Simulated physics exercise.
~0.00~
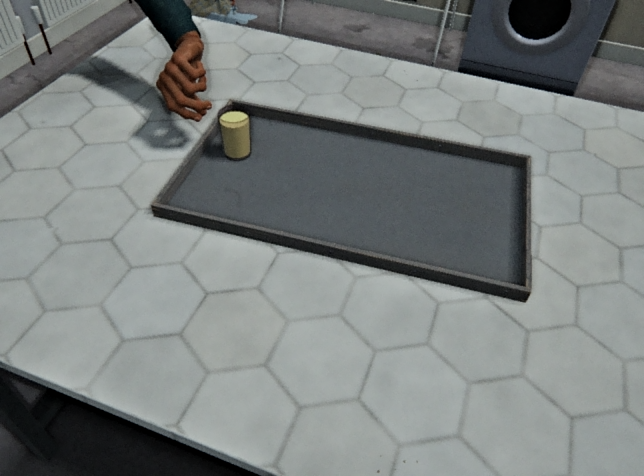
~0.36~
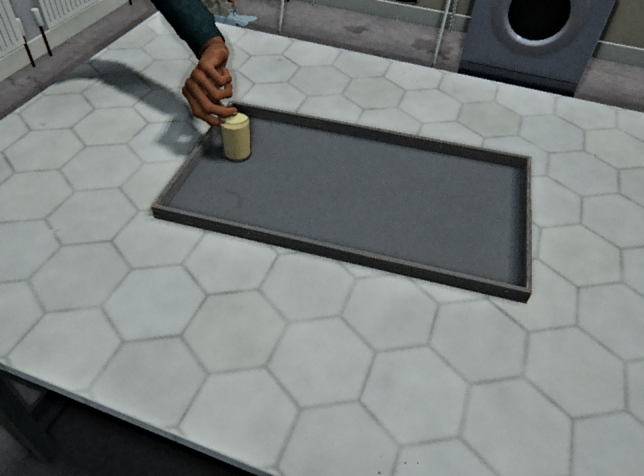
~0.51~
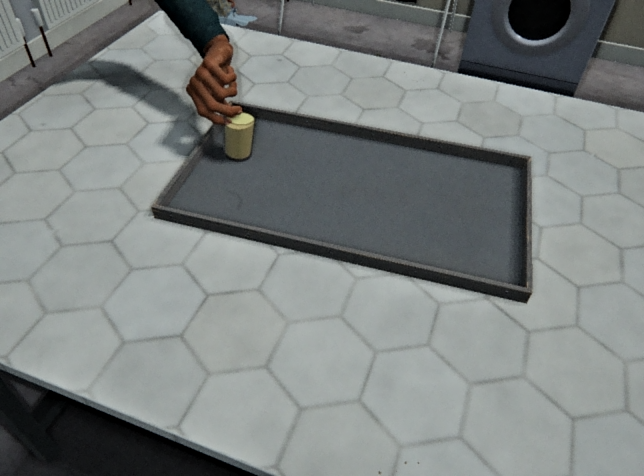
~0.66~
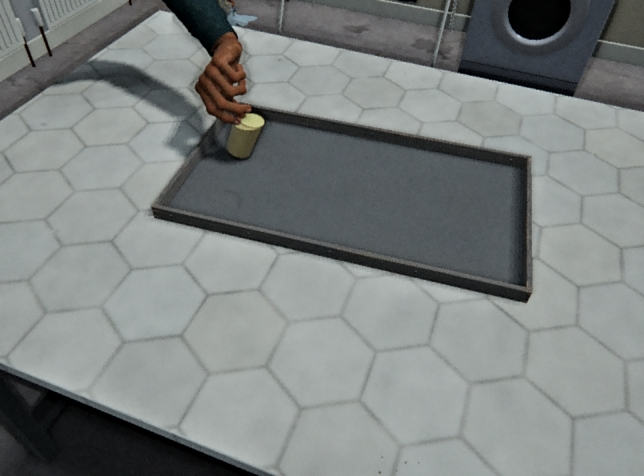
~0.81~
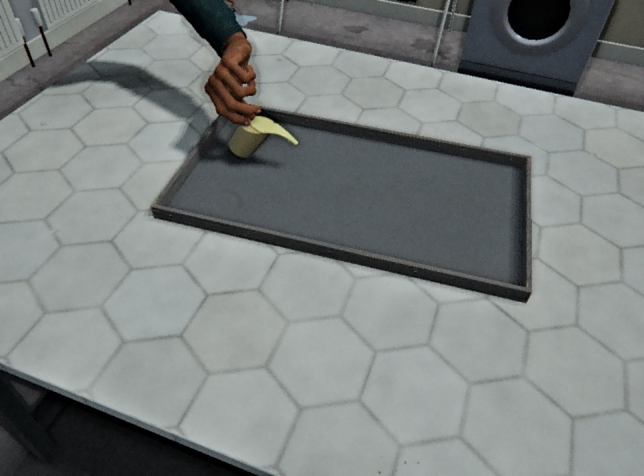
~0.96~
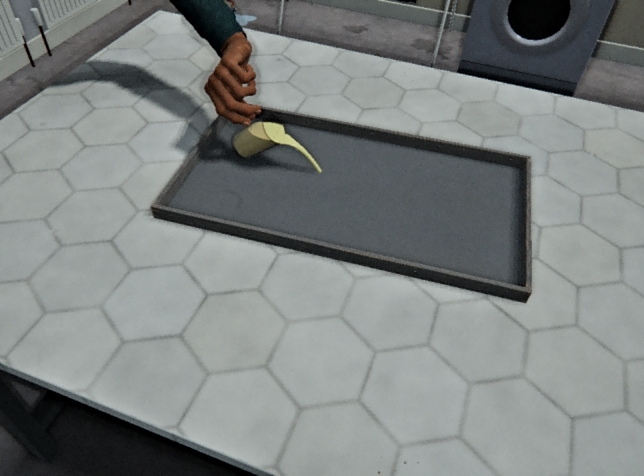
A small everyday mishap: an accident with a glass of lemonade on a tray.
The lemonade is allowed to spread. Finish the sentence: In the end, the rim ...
In the end, the rim holds the spill in.
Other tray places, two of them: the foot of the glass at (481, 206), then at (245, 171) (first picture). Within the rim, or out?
In the first try it escapes from the tray; in the second it stays in the tray.
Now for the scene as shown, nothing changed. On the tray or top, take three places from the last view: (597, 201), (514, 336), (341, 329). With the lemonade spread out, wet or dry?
First untouched, second dry, third not reached.
Around 1.5 s, the glass lies in the tray; the puddle covers about as much as a plate; none is outside.
Around 2.3 s, the puddle covers about as much as a tray; none is outside.
Around 3.6 s, the puddle covers about as much as a tray; none is outside.
